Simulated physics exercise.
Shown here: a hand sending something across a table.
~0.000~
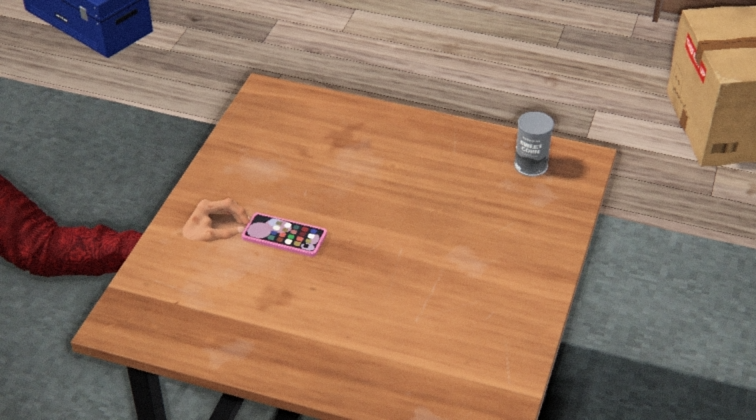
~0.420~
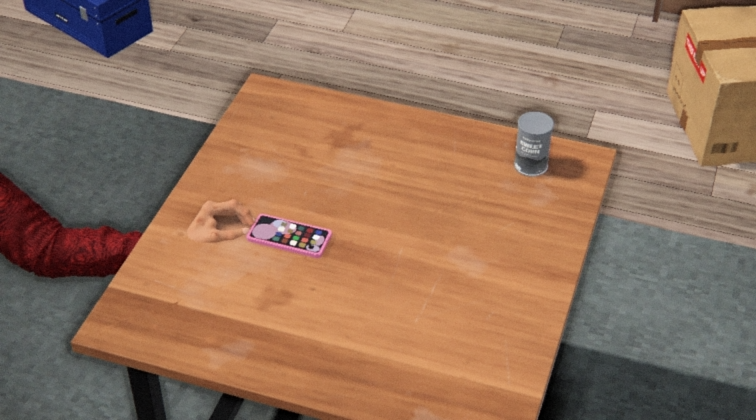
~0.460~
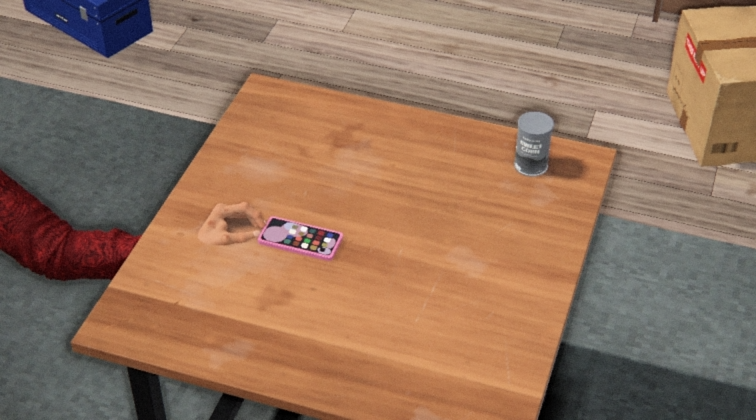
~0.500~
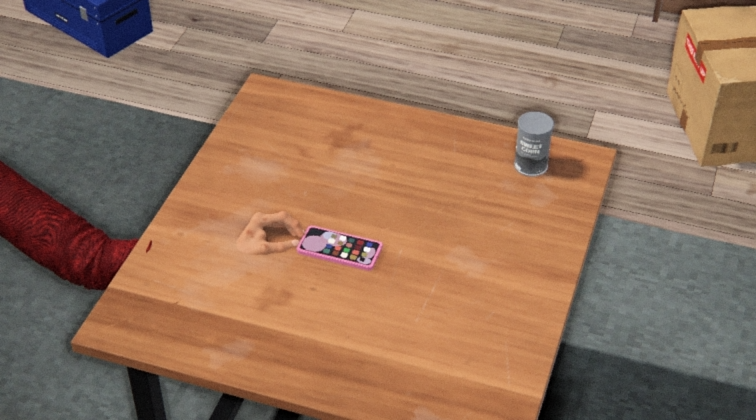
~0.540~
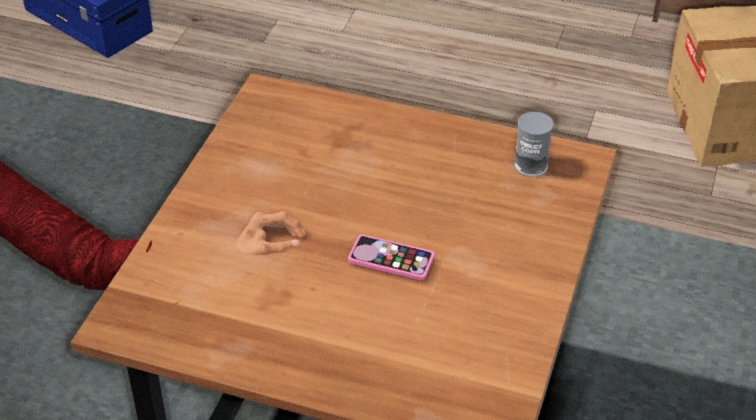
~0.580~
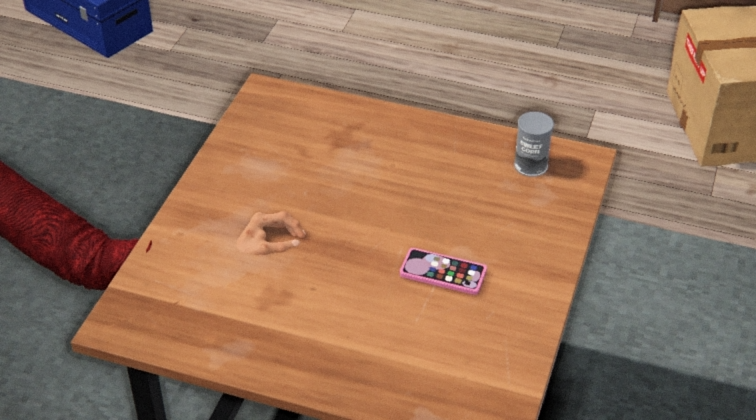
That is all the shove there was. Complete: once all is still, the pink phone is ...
Off the table.
Around 0.78 s, pink phone now off the table.
Around 0.98 s, things are still on the move.
Around 1.18 s, as before.
Finally (1.3 s), off the table, pink phone.
